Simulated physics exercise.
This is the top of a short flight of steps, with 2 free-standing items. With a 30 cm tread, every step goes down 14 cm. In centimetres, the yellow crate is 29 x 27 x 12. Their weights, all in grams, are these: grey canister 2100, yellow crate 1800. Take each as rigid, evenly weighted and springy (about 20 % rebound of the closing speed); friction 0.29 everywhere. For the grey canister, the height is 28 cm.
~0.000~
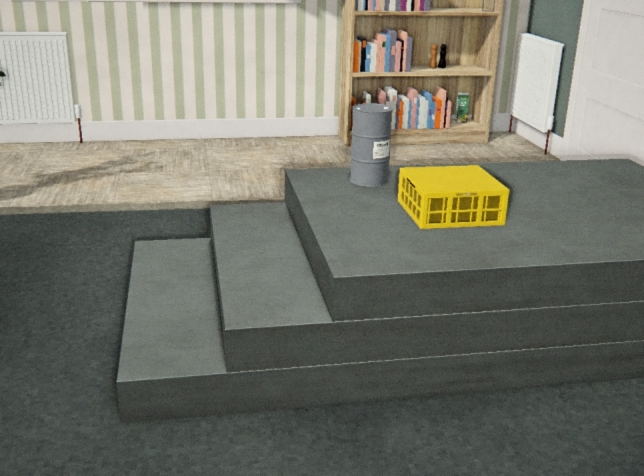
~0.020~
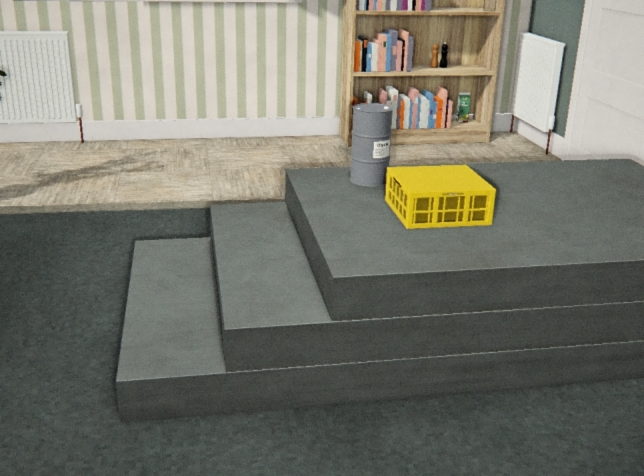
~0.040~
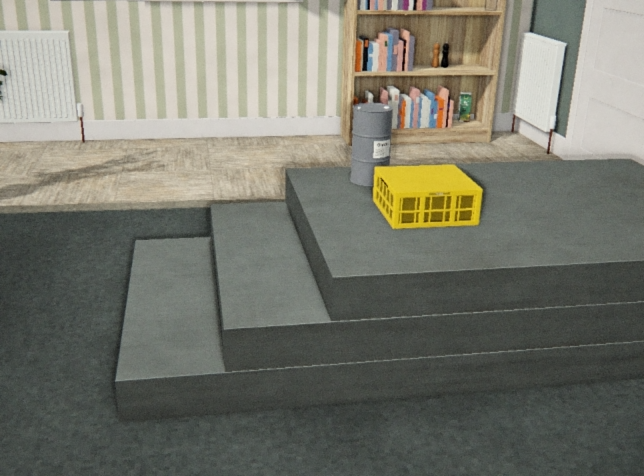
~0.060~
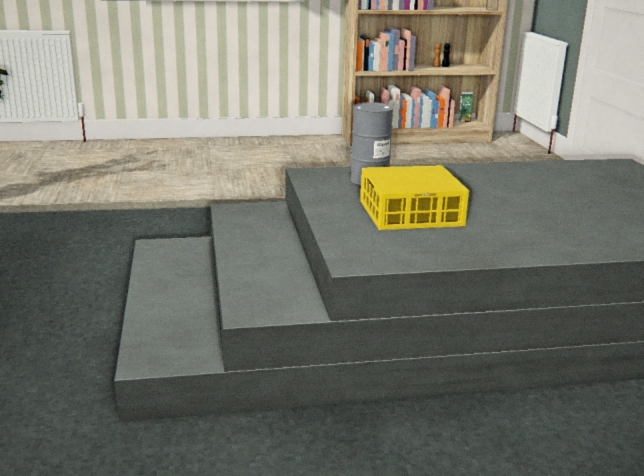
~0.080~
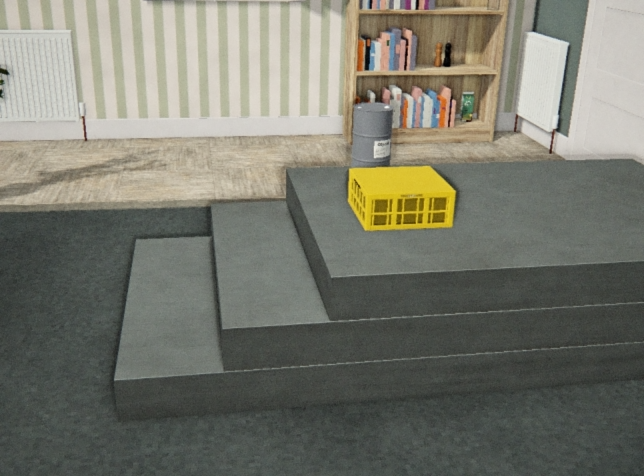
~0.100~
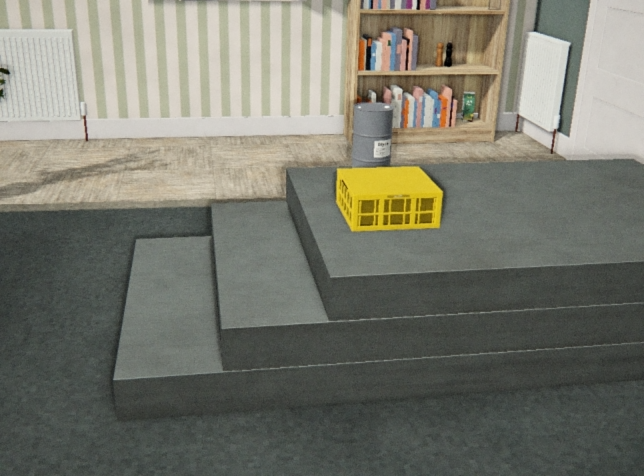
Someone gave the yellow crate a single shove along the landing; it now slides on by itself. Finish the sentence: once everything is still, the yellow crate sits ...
... at the foot of the steps.
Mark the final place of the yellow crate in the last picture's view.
Around pixel (32, 330).
By 0.30 s, 9 cm past the top edge and 0 cm lower; yellow crate near (279, 203).
By 0.50 s, 42 cm past the top edge and 19 cm lower; yellow crate near (178, 259).
By 0.60 s, 56 cm past the top edge and 19 cm lower; yellow crate near (133, 262).
By 0.80 s, 82 cm past the top edge and 40 cm lower; yellow crate near (59, 324).
When it is over (1.4 s), 90 cm past the top edge and 42 cm lower; grey canister within 12 cm of the start. End places, in pixels of the last picture, yellow crate near (32, 330).
